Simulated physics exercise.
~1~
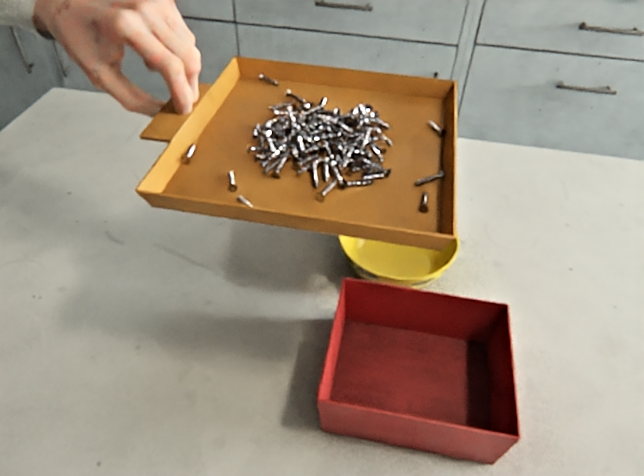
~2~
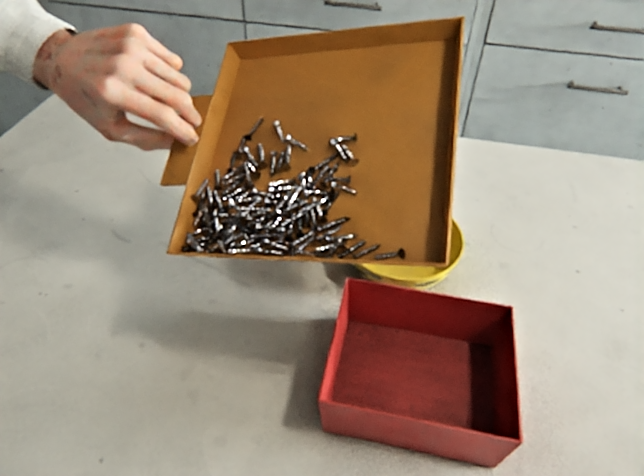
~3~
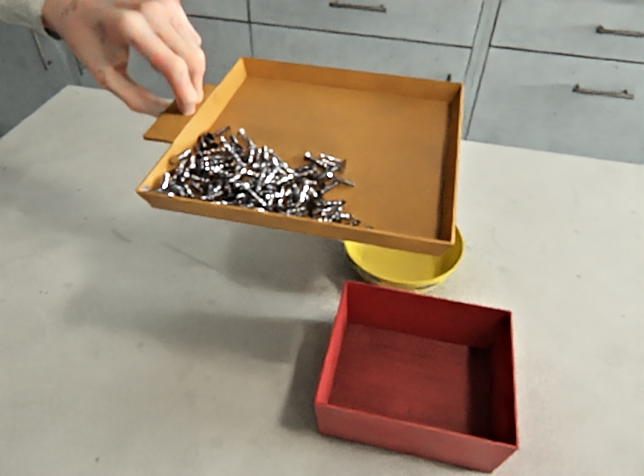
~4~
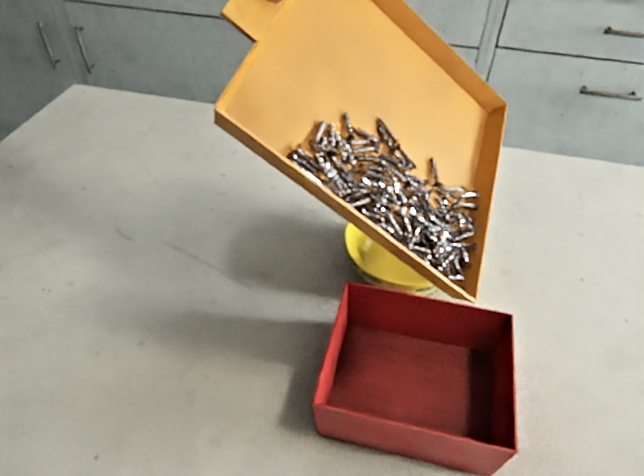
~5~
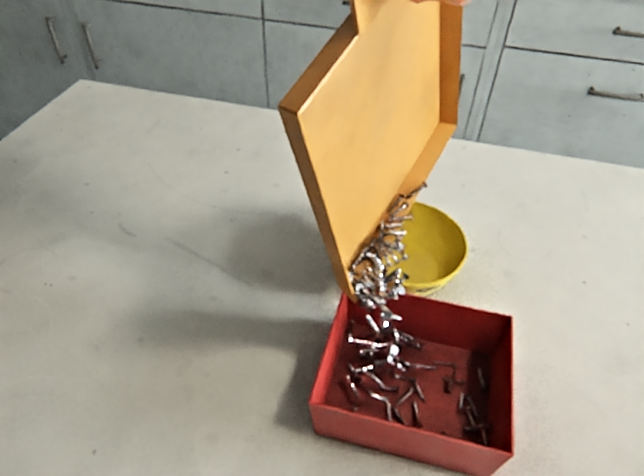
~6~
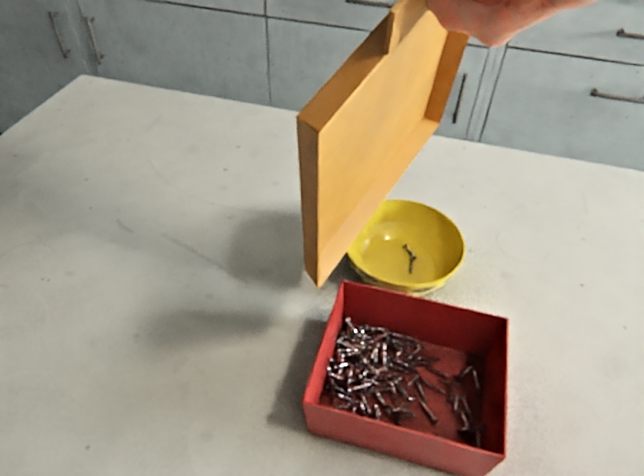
A shallow orange tray, held by a hand at its tab and loaded with a heap of small steel screws, hovers over a pale table with a red tin and a yellow bowl below. It tips, and the screws slide to its lower left, bunching against the near edge. The tray comes back toward level, then moves right and upwards as it tilts steeply, sending the screws into its lower right corner. They pour off in a stream into the red tin. Finally the tray hangs empty, nearly all the screws lie in the tin, and a few rest in the yellow bowl.
